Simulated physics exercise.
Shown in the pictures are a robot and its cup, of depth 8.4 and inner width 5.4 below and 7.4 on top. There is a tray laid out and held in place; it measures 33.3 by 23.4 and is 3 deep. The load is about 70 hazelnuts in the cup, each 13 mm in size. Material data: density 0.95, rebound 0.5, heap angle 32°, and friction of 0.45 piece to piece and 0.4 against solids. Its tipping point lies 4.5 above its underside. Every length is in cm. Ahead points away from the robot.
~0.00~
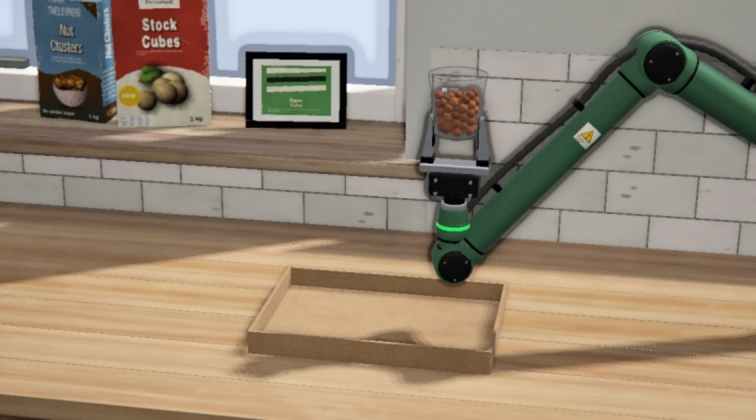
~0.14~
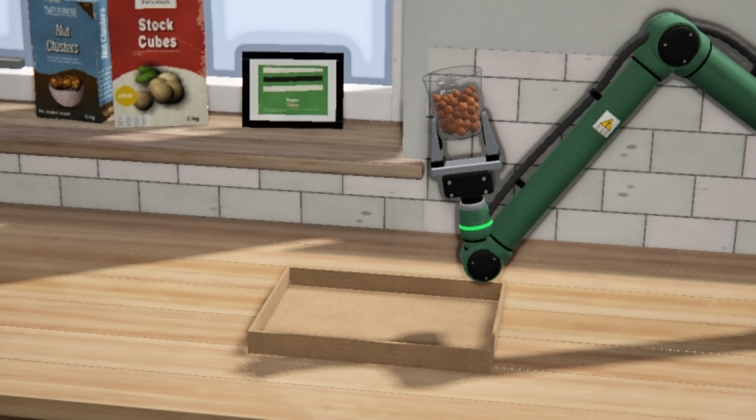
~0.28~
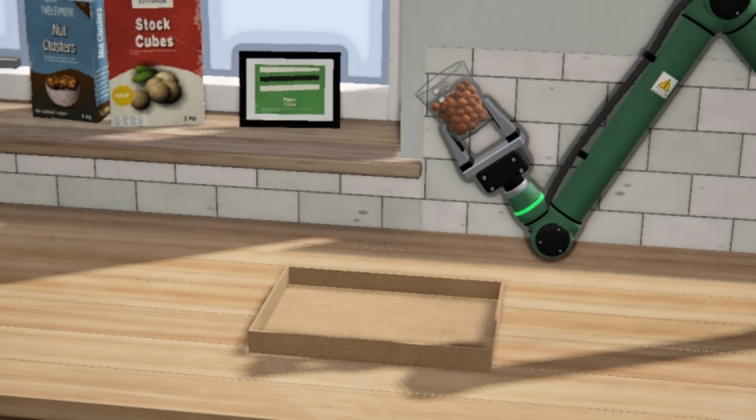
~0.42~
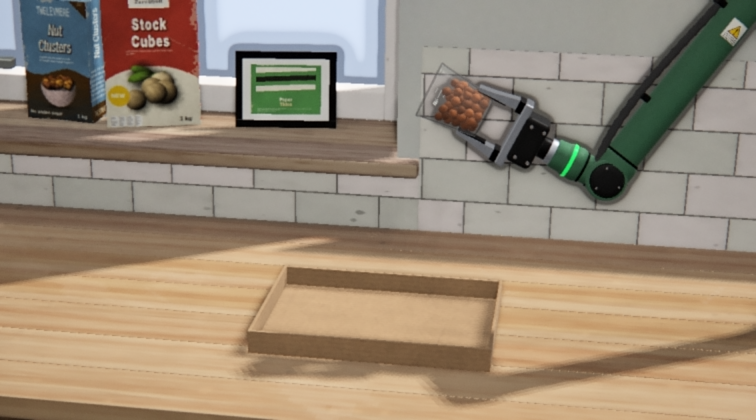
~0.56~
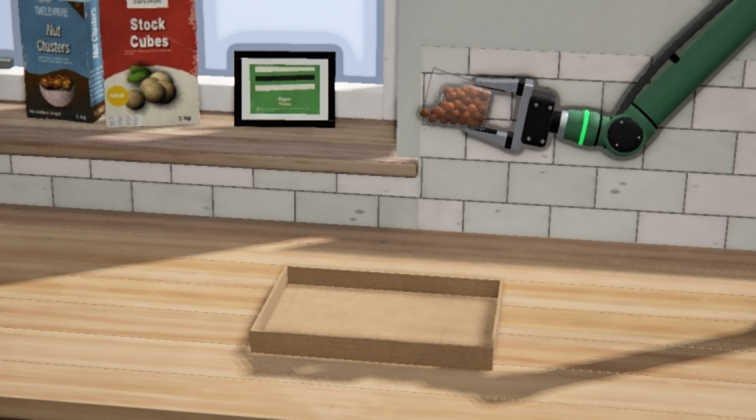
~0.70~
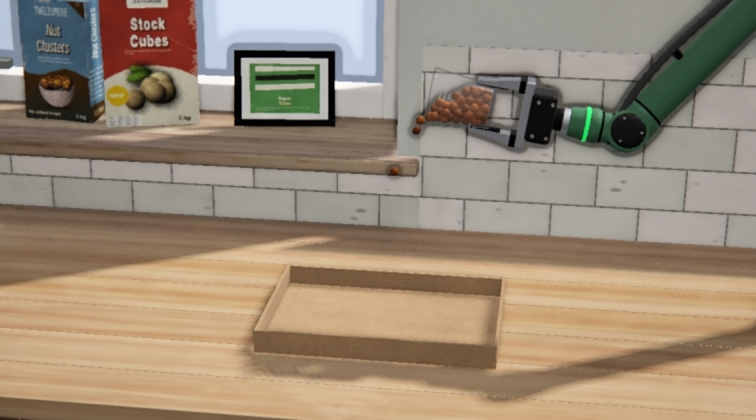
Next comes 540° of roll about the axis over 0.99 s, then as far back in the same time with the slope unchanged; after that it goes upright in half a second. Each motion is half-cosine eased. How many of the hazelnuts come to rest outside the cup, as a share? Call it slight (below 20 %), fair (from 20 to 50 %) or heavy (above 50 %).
I would call it heavy, above 50 %.
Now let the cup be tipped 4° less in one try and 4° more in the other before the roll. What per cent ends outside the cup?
You'd get close to 60 per cent, then close to 90 per cent.
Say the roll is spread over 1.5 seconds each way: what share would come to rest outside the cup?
I'd expect approximately 70 per cent then.
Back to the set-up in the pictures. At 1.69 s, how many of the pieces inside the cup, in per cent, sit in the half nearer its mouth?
About 40 per cent.
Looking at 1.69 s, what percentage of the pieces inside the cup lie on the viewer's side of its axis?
65 per cent.
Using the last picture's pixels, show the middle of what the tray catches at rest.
The middle lies at roughly (363, 316).
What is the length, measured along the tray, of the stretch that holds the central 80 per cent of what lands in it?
26 cm.
By 1.69 s, tipped 82°, highest piece 35 above the table; 34 in the cup, 29 in the tray, 6 in flight or on a rim.
By 2.68 s, tipped 82°, highest piece 34 above the table; 44 in the tray, 20 in the cup, 5 in flight or on a rim.
By 3.38 s, upright, highest piece 34 above the table; 49 in the tray, 20 in the cup.
By 4.08 s, upright, highest piece 34 above the table; 49 in the tray, 20 in the cup.
Final count, 49 in the tray, 20 in the cup. That is 71 % outside the cup.
